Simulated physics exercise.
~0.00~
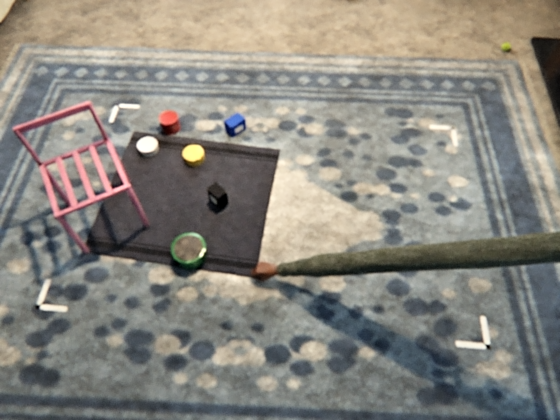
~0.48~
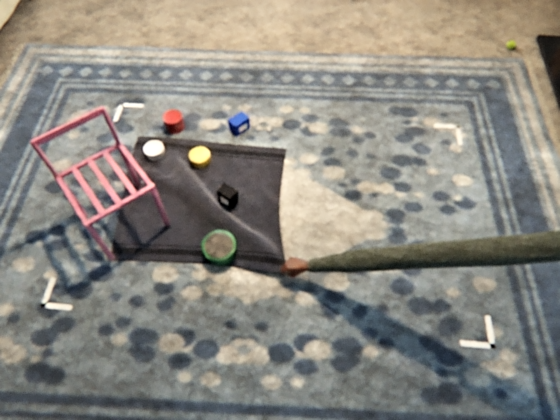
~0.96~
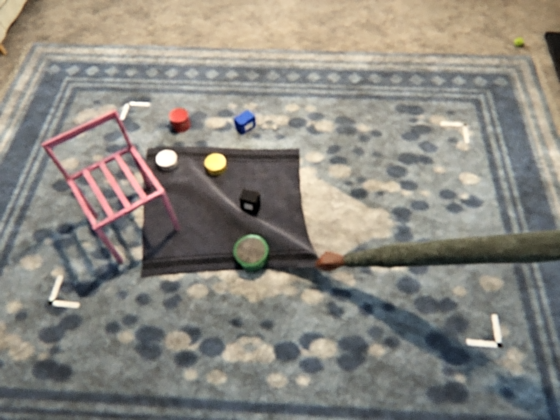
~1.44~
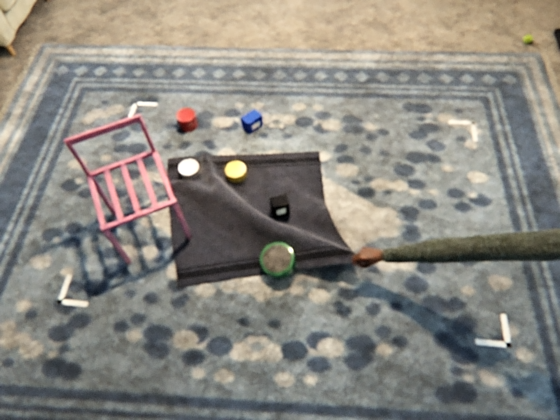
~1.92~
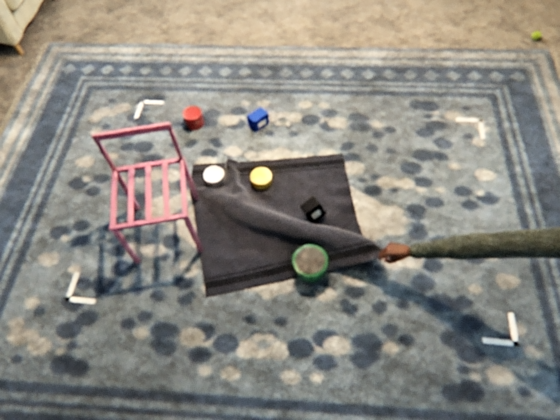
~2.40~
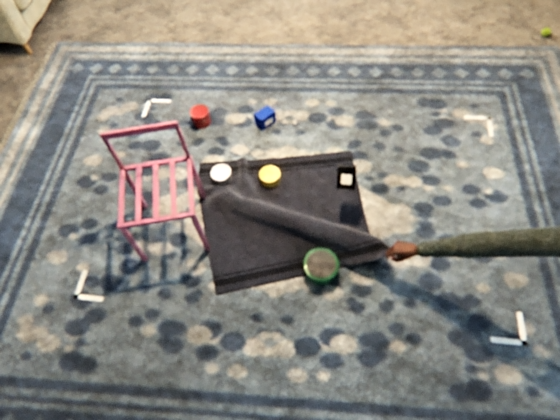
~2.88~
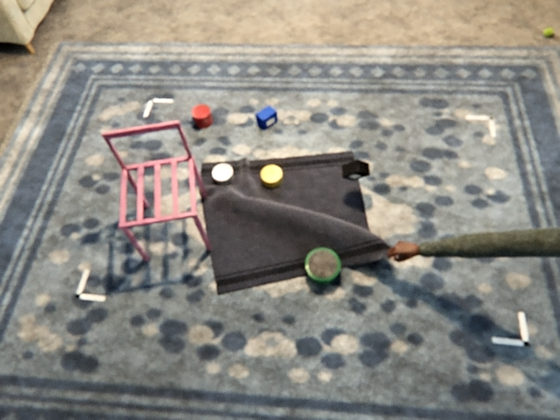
A dark play mat slides right across the rug, carrying its items, then the black carton shifts up to its edge.
